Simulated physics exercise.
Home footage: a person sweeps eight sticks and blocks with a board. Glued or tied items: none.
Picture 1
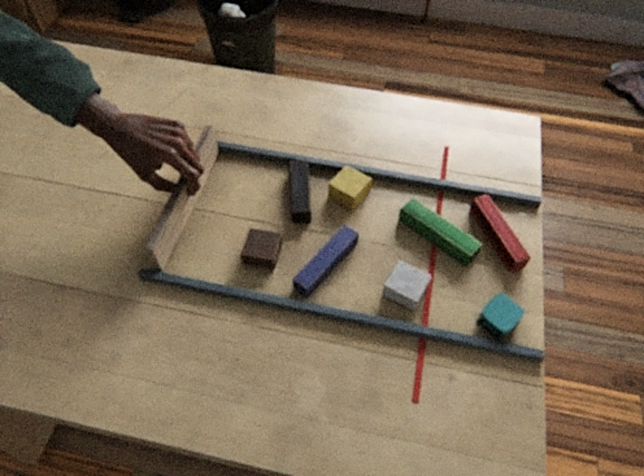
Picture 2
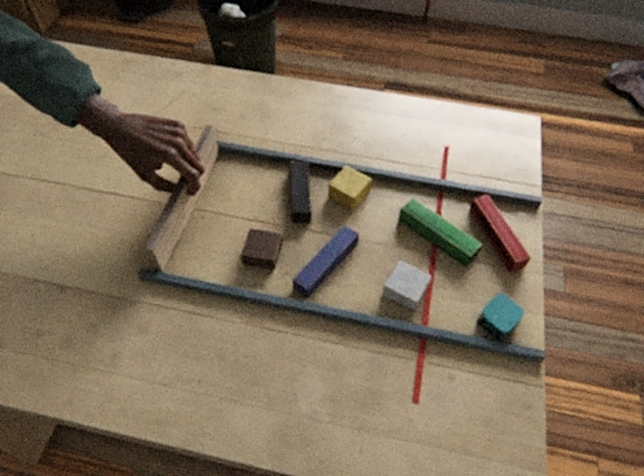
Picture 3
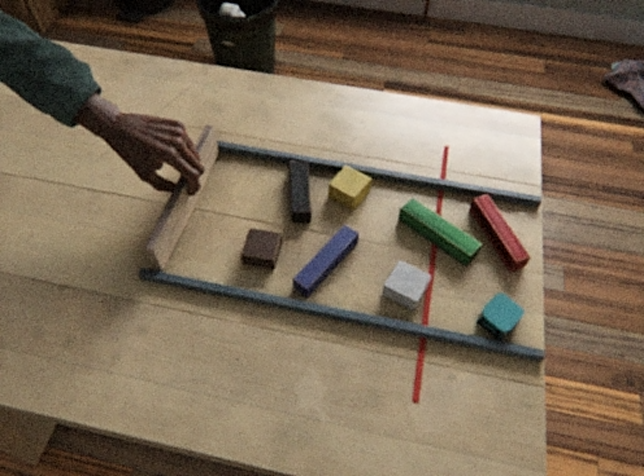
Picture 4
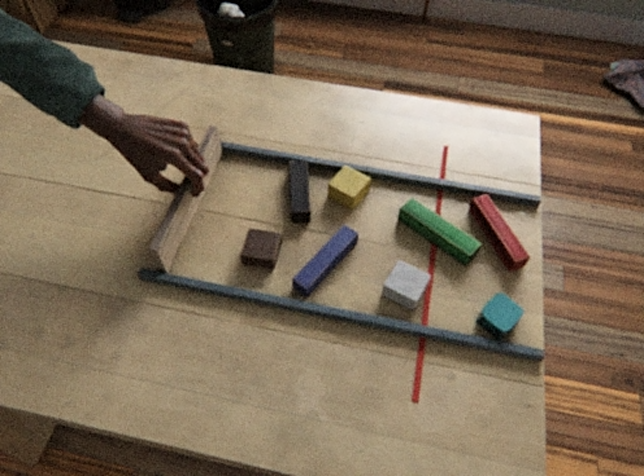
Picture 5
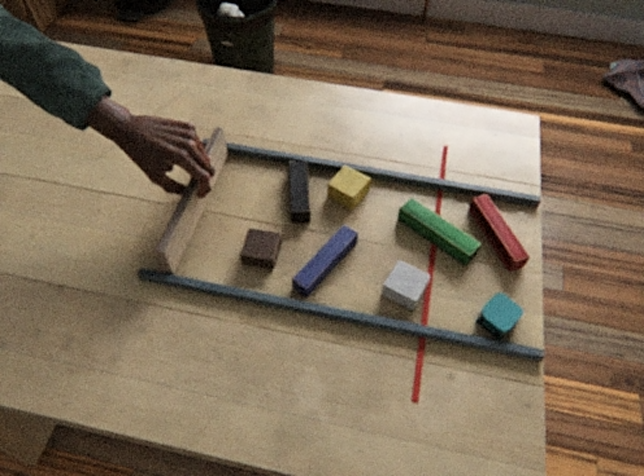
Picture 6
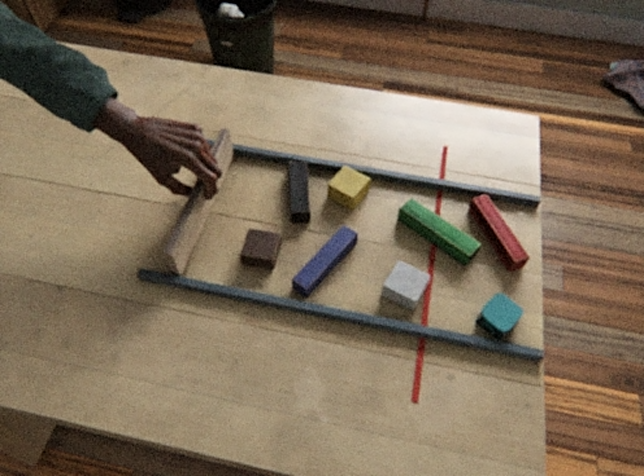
A hand slid a wooden board slightly to the right between two rails on a table, while the eight colored sticks and blocks in front of it, near a red line, stayed still.
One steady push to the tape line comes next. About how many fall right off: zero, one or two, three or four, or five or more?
Well, nothing at all ends up dropping off.
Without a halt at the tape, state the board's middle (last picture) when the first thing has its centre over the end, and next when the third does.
About (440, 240) and about (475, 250).
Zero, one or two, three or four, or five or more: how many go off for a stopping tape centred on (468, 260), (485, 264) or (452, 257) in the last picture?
Counts as listed: Either one or two / three to four / just one or two.
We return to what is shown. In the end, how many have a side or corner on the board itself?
That would be 2 of them.
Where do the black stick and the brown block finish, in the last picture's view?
In the last picture, roughly (447, 218) and (447, 285).
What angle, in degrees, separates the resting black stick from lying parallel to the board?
It works out to near 0°.
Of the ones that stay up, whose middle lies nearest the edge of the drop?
It's the turquoise case.
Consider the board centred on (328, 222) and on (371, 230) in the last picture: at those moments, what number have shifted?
At first I count 4, and then 6.
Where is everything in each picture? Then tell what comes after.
In the first picture, turquoise case (500, 317); red stick (499, 232); green stick (439, 231); board (186, 195); tape (434, 254).
In the second picture, red stick (499, 232); board (186, 195).
In the third picture, green stick (439, 231); black stick (300, 191).
In the fourth picture, turquoise case (500, 316); brown block (262, 248).
In the fifth picture, red stick (498, 232); blue bar (326, 260).
In the sixth picture, turquoise case (499, 317); red stick (498, 232); green stick (438, 231); board (202, 199); tape (433, 254).
A little later, none off yet; turquoise case at rest near (499, 317); red stick at rest near (498, 232); green stick at rest near (438, 231).
Next, none off yet; turquoise case at rest near (499, 317); red stick at rest near (498, 232); green stick shifted a little near (451, 237).
When it is over, the number that fall off is zero.
